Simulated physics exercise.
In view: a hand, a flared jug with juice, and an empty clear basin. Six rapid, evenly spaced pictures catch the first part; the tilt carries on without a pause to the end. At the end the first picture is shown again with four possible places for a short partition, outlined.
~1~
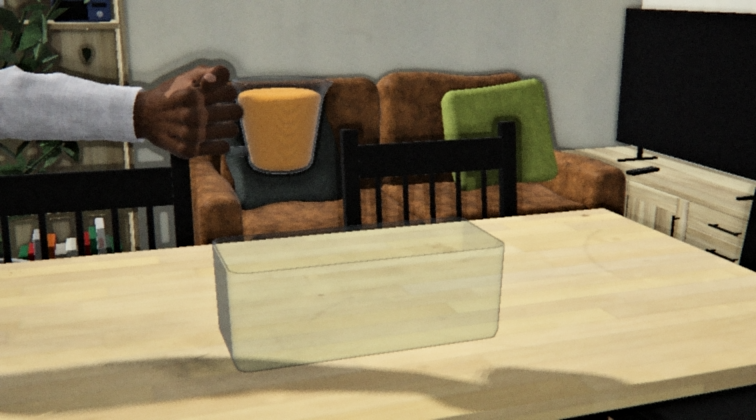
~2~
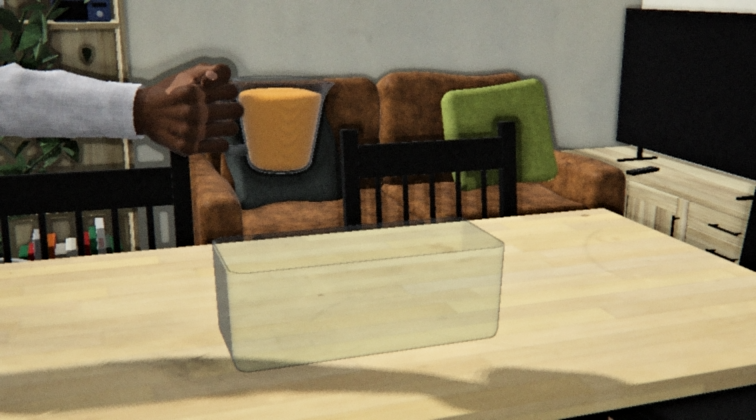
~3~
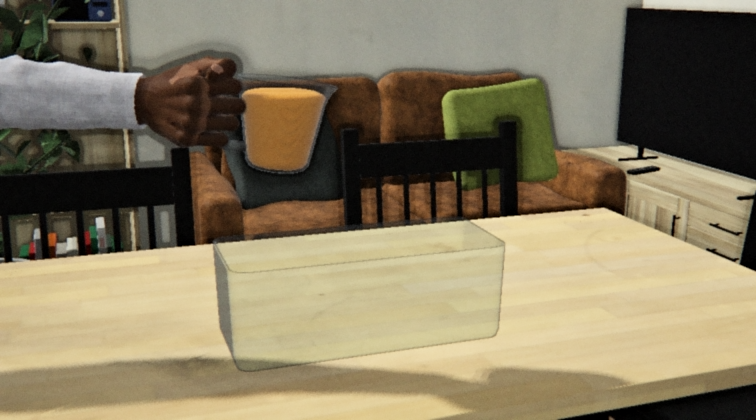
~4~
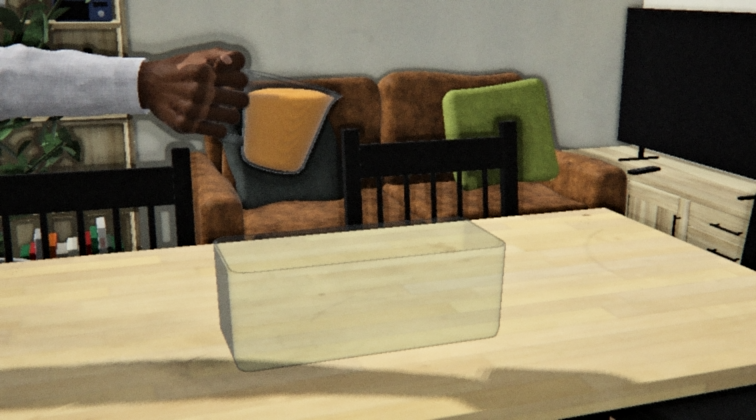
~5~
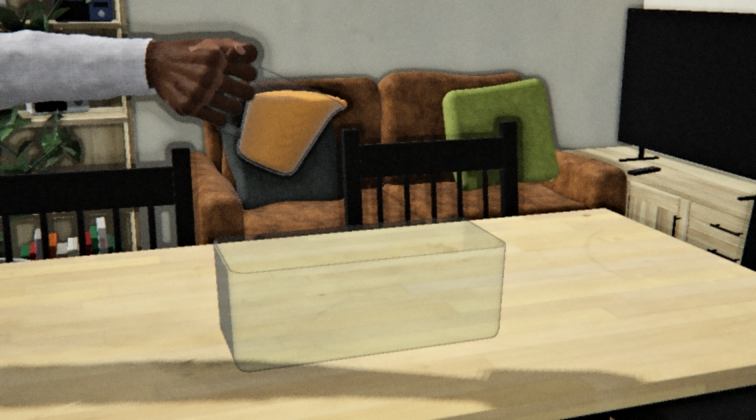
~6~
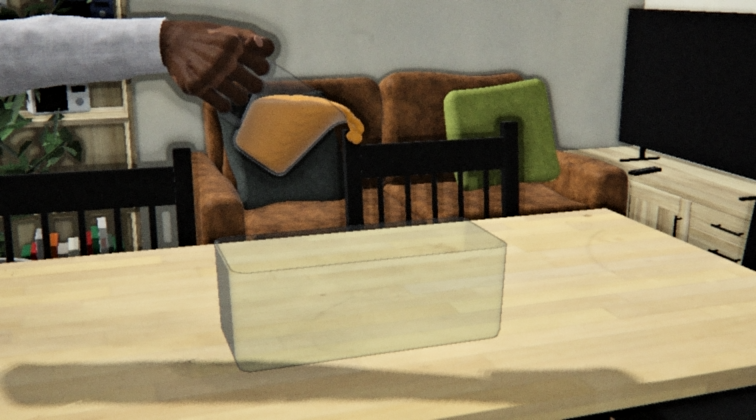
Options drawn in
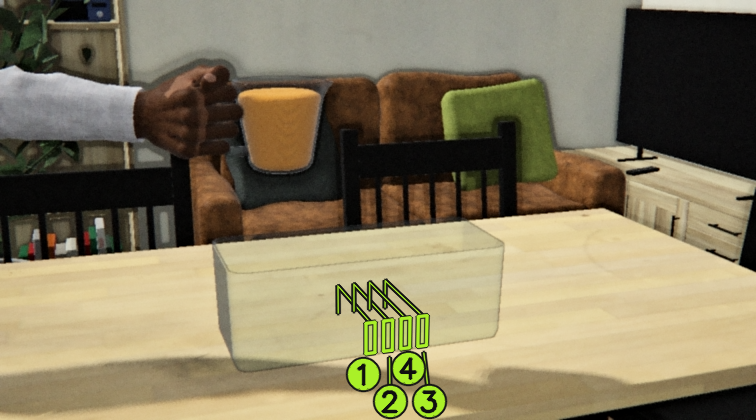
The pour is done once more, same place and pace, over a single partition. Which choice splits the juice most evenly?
4 is best.
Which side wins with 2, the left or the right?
More ends on the right.
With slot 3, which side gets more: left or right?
More ends on the left.
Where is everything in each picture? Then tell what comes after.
Upright, lip at (331, 81); basin from (234, 371) to (496, 334); nothing has left yet.
Upright, lip at (332, 83); nothing has left yet.
Tipped about 7°, lip at (336, 87); nothing has left yet.
Tipped about 14°, lip at (340, 95); nothing has left yet.
Tipped about 25°, lip at (344, 106); juice is over the lip, down to (344, 106).
Tipped about 37°, lip at (346, 120); juice is over the lip, down to (354, 140).
On the marked copy, 1 at (371, 360); 2 at (389, 357); 3 at (423, 352); 4 at (406, 355).
Choosing 1, about 10 % ends left of the wall and 89 % right of it.
Choosing 2, about 21 % ends left of the wall and 78 % right of it.
Choosing 3, about 82 % ends left of the wall and 16 % right of it.
Choosing 4, about 49 % ends left of the wall and 50 % right of it.
